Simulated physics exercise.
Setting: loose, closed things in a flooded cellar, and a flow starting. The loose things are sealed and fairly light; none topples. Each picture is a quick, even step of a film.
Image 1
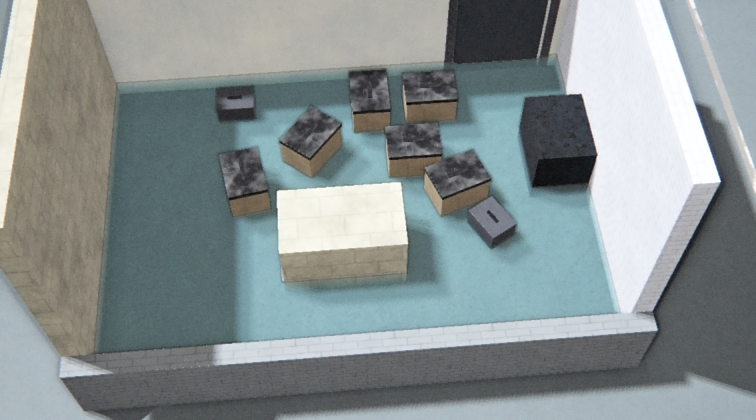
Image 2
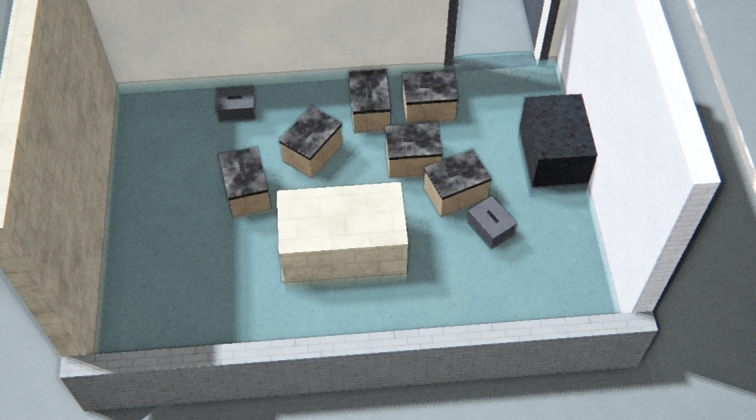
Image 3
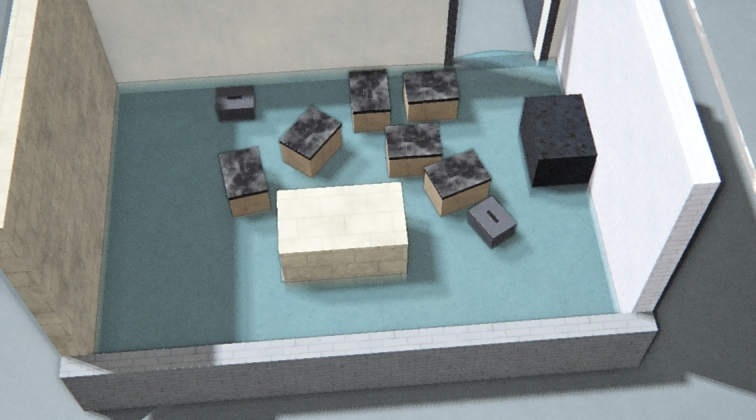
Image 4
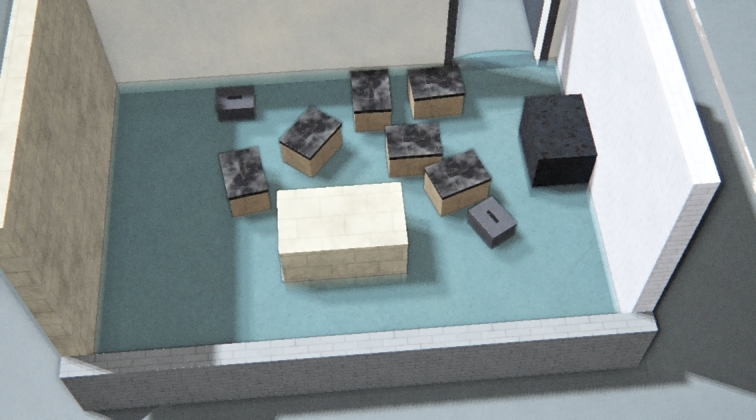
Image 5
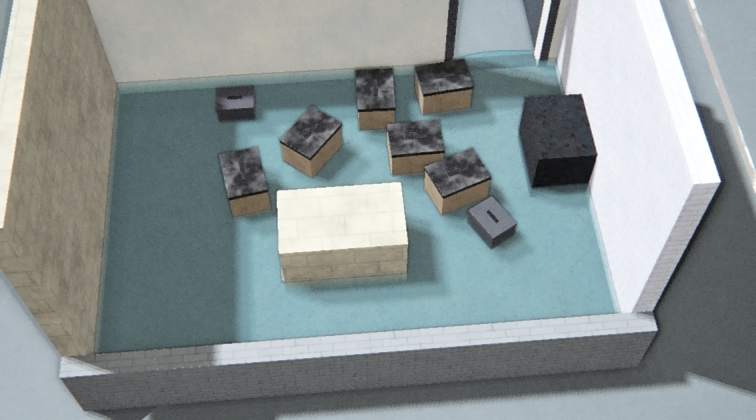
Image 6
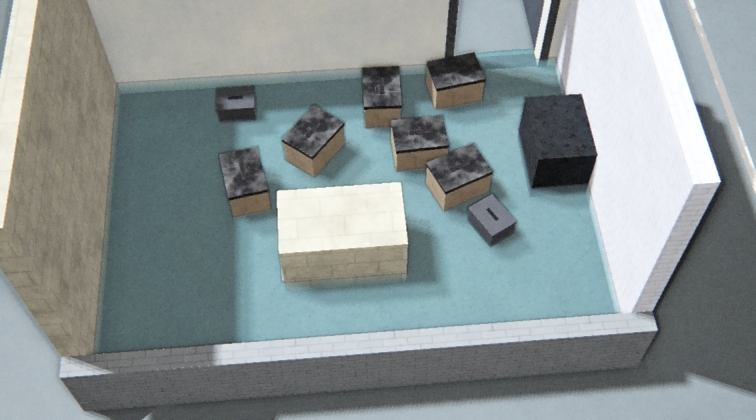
In the video, dark-topped chests float in a walled, flooded room as a dark panel at the back gives way to an opening; after a still moment, the rear-right chest drifts slightly right and backward, then nearby ones shift slightly.
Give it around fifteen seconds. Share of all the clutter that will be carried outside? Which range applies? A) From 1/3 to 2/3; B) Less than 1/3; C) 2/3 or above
The answer is C.
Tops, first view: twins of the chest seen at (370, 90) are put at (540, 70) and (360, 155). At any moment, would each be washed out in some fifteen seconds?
First: Exits; second: Exits.
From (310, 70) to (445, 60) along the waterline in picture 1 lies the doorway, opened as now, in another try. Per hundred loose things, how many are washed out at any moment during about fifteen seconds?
I'd say around 100 percent.
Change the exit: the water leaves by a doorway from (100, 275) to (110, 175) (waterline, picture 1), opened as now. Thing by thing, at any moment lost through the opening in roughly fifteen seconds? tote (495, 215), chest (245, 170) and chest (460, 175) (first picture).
Answer, one by one: Not lost, lost, not lost.
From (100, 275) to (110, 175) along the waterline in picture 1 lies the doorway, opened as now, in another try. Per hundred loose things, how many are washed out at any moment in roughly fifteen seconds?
Estimate: Around 40 per cent.
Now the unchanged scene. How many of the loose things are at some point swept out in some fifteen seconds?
The count is 6.
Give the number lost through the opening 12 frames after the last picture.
The count is 2.
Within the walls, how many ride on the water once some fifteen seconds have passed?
2.
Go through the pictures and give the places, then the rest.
The first frame shows a chest at (430, 86) floats; a chest at (369, 90) floats; 0 of 8 have shifted.
The second frame shows a chest at (430, 86) floats; a chest at (369, 90), afloat; 0 of 8 have shifted.
The third frame shows a chest at (431, 85), afloat; a chest at (370, 90), afloat; 0 of 8 have shifted.
The fourth frame shows a chest at (436, 81), afloat, close to its start; a chest at (371, 90), afloat; 1 of 8 have shifted.
The fifth frame shows a chest at (444, 76), afloat, close to its start; a chest at (375, 88) floats, close to its start; 3 of 8 have shifted.
The sixth frame shows a chest at (456, 70), afloat, a stride from its start; a chest at (382, 86), afloat, close to its start; 4 of 8 have shifted.
A moment on, 0 of 8 are out; 8 afloat.
Next, 2 of 8 are out; 6 afloat.
Later, 5 of 8 are out; 3 afloat.
In the end, 6 of 8 are out; 2 afloat.
